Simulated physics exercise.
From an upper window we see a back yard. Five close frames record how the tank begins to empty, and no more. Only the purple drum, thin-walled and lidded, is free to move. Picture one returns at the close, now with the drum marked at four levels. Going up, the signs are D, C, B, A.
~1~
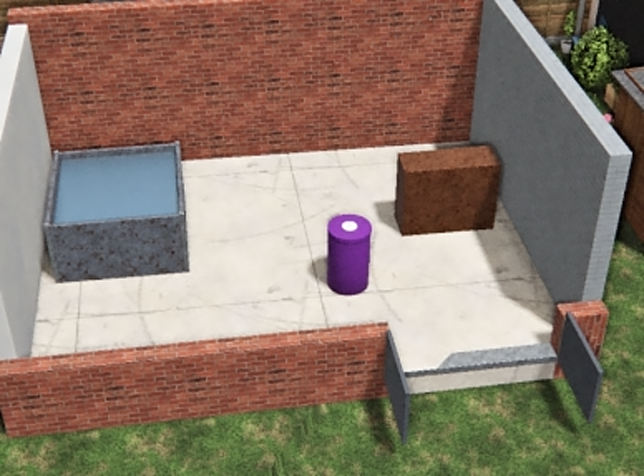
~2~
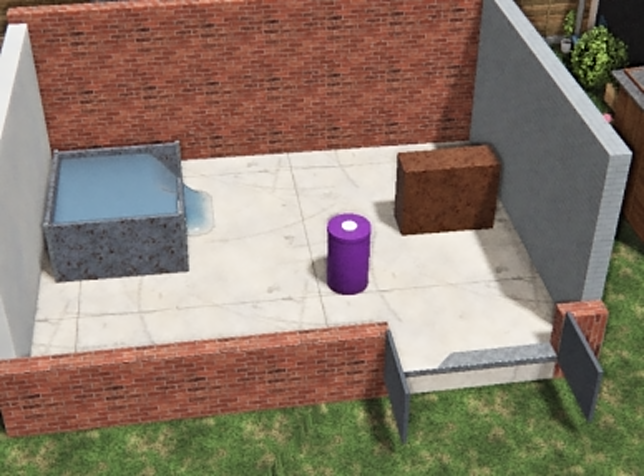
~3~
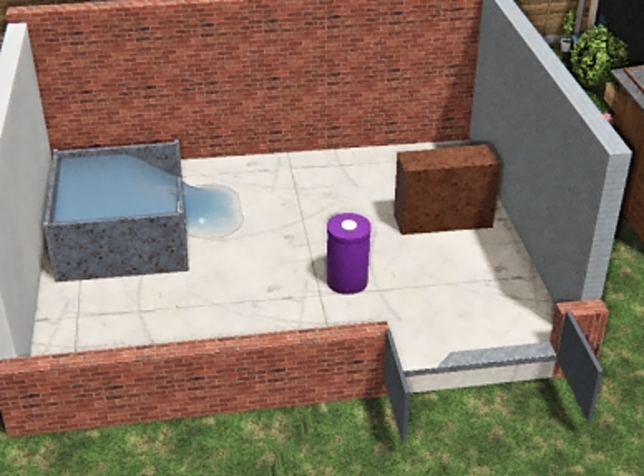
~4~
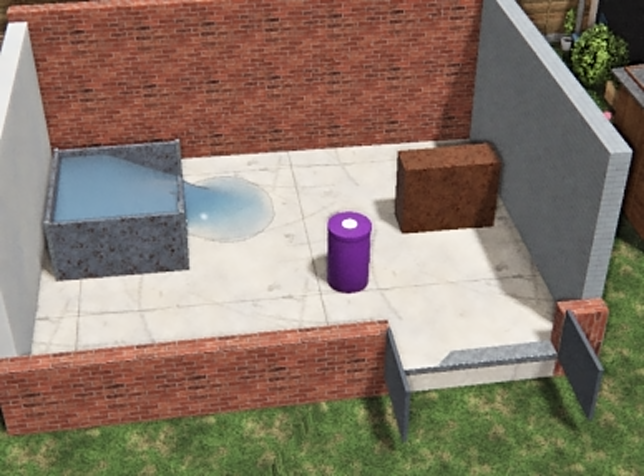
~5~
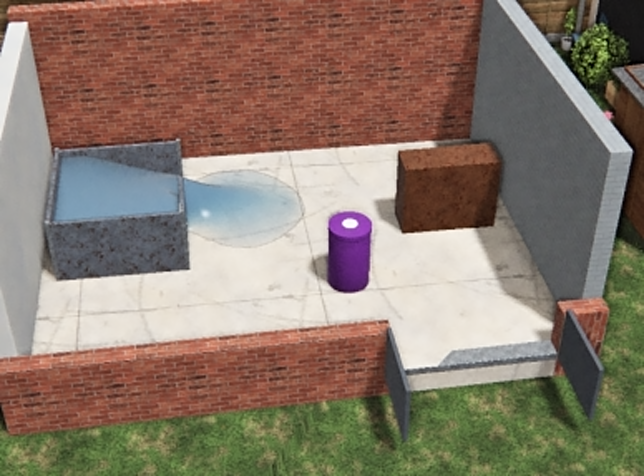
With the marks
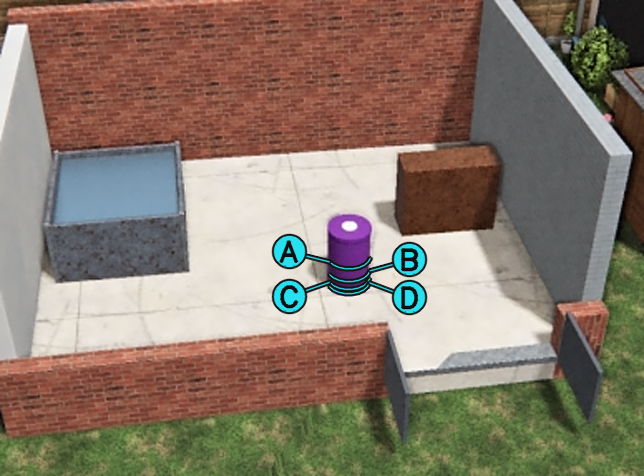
The video shows a walled back yard with a stone tank full of water, a brown block and a purple drum; water spills from the tank's right side and spreads rightward across the pale paving, while the drum stays still.
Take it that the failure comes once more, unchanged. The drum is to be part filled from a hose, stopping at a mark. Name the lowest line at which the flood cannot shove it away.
C is the one.
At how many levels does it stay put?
Three.
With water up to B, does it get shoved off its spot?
No, not at all.
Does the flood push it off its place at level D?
Yes.
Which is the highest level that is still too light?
Level D.
On the marked copy, A at (352, 268); B at (352, 281); C at (352, 289); D at (352, 293); from the bottom up D, C, B, A.
Choosing A, it does not move.
Choosing B, it does not move.
Choosing C, it does not move.
Choosing D, it is pushed about its own width away.
